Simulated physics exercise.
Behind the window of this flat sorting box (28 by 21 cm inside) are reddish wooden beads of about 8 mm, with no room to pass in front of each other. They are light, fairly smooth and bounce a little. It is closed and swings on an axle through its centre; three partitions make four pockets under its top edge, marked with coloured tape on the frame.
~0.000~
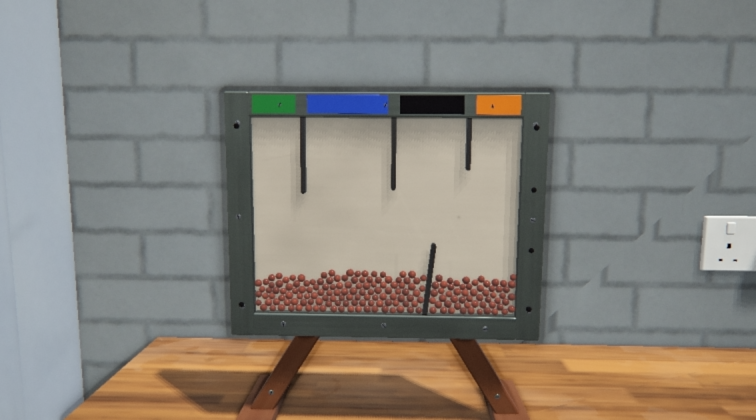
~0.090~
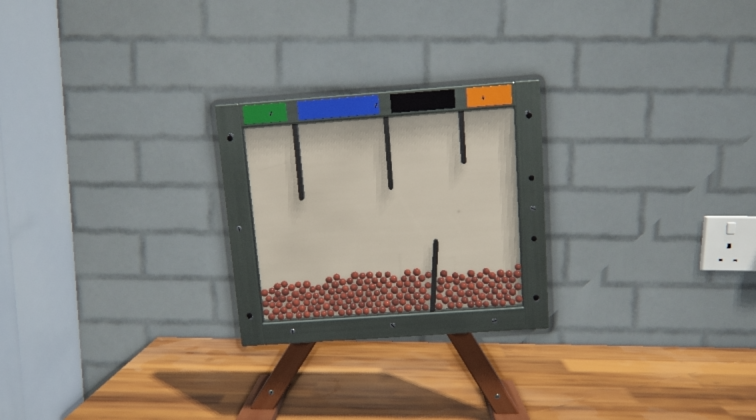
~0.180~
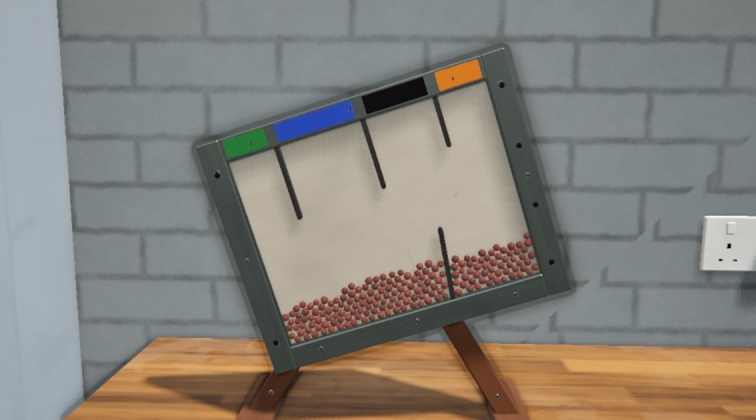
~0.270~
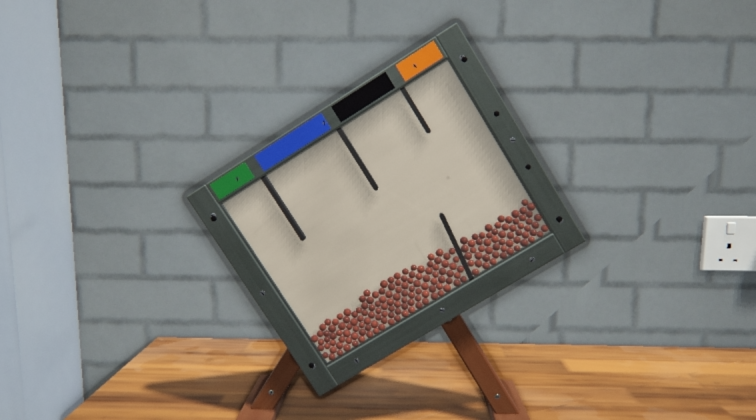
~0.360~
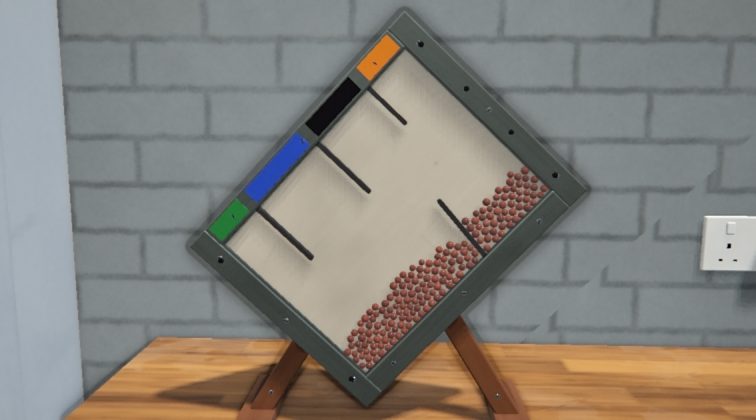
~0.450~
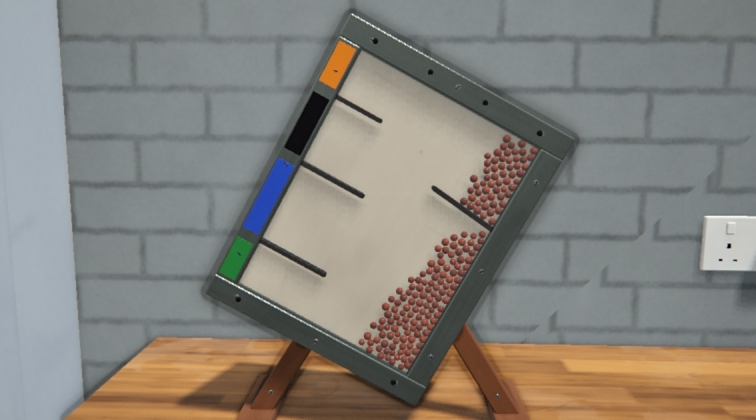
A framed box turns steadily anticlockwise as the reddish beads inside shift and slope.
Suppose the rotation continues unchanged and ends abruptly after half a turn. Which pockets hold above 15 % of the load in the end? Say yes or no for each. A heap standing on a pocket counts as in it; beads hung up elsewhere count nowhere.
Orange pocket no, blue pocket yes, green pocket yes, black pocket yes.
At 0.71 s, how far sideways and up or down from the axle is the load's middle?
About 6 cm right and 3 cm below.
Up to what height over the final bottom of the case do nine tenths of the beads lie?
About 9 cm.
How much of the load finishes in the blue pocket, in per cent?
About 20 per cent.
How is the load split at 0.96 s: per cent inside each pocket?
Orange pocket: 0; blue pocket: 0; green pocket: 30; black pocket: 10.
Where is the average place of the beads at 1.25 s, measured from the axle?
About 6 cm right and 5 cm below.
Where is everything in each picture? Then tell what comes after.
The first picture shows level, about 180 beads; beads' middle (382, 294); highest (350, 273); orange (499, 105), blue (348, 104), green (274, 104), black (432, 105); walls (424, 316) to (434, 246).
The second picture shows turned 5° anticlockwise; beads' middle (388, 294); highest (518, 267).
The third picture shows turned 18° anticlockwise; beads' middle (406, 291); highest (527, 236).
The fourth picture shows turned 32° anticlockwise; beads' middle (424, 284); highest (525, 203).
The fifth picture shows turned 47° anticlockwise; beads' middle (437, 275); highest (525, 171).
The sixth picture shows turned 62° anticlockwise; beads' middle (445, 266); highest (507, 139); orange (337, 65), blue (268, 197), green (236, 258), black (307, 124); partition tips (324, 274), (363, 196), (380, 121).
After 0.71 s it has turned 104°, the beads' middle is 6 cm right of and 3 cm below the axle; inside pockets, green 5 %.
After 0.96 s it has turned 144°, the beads' middle is 4 cm right of and 5 cm below the axle; inside pockets, green 30 %, black 10 %.
After 1.25 s it has turned 180°, the beads' middle is 6 cm right of and 5 cm below the axle; inside pockets, orange 5 %, blue 5 %, green 35 %, black 25 %.
All still by 3.0 s, orange 5 %, blue 20 %, green 45 %, black 25 %.
